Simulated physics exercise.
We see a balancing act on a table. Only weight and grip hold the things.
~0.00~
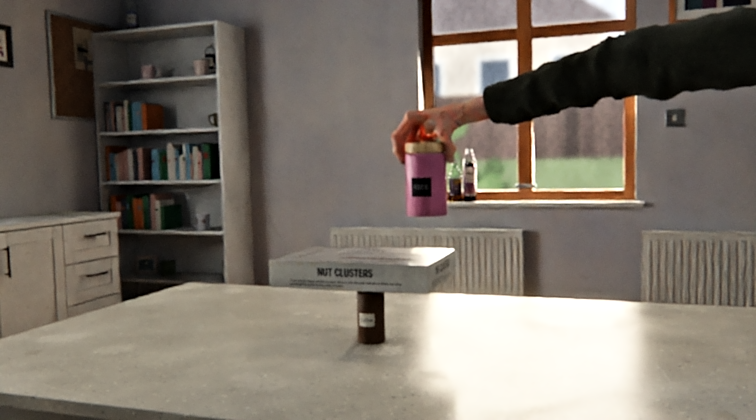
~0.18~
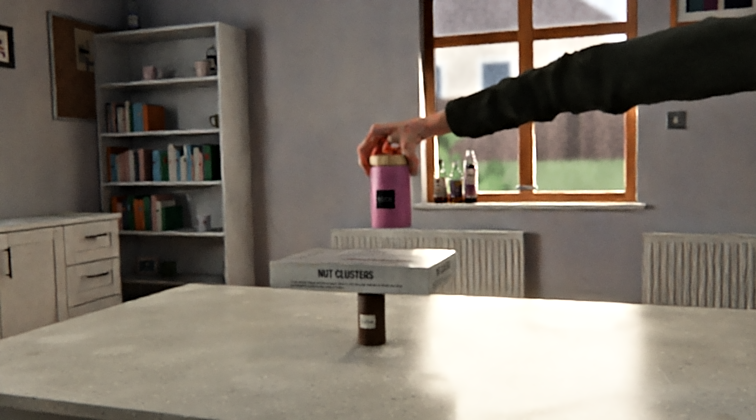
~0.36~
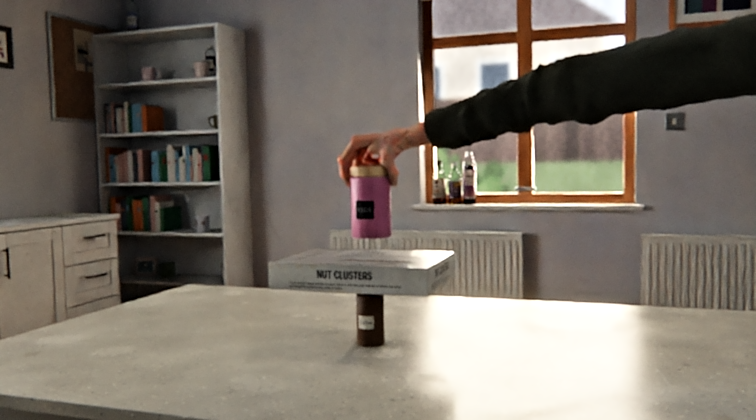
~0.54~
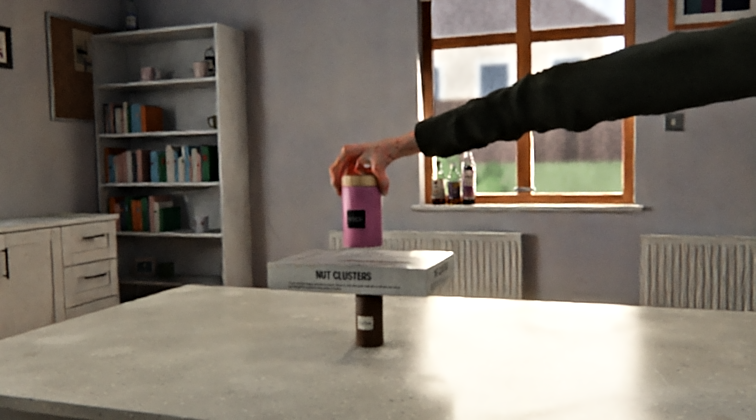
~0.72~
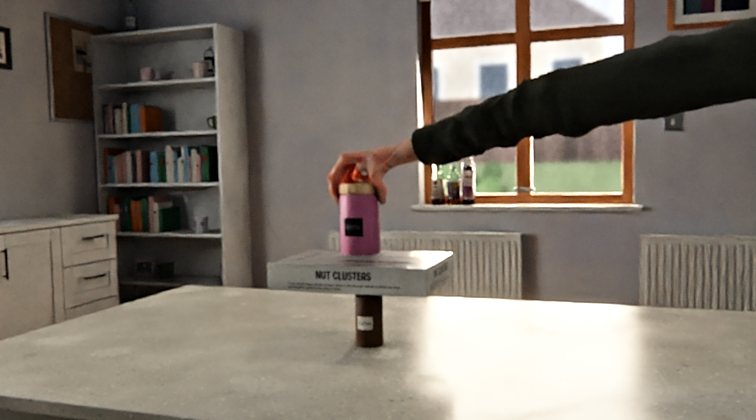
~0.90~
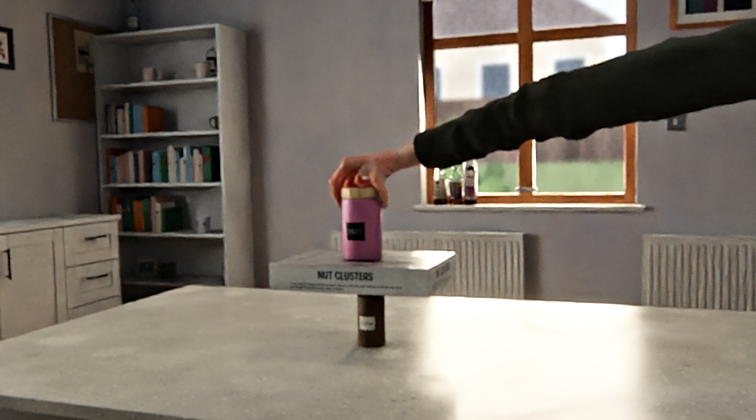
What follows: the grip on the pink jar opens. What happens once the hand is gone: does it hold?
The stack stays up.
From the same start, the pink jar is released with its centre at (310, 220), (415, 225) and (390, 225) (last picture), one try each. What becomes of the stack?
In the first case it comes apart; in the second case it comes apart; in the third case it holds.
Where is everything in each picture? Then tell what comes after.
In the first picture, still above its spot; pink jar (426, 179); white packet (366, 268).
In the second picture, still above its spot; pink jar (391, 191); white packet (366, 269).
In the third picture, still above its spot; pink jar (371, 202); white packet (365, 270).
In the fourth picture, still above its spot; pink jar (362, 211); white packet (364, 271).
In the fifth picture, still above its spot; pink jar (360, 219); white packet (364, 271).
In the sixth picture, in place under the hand; pink jar (362, 223); white packet (366, 271).
After 1.20 s, nothing has stirred.
After 1.60 s, pink jar resting near (362, 223).
At rest (2.0 s), all 3 in place. Seen from the same camera at the end, pink jar near (362, 223). The stack keeps its balance.
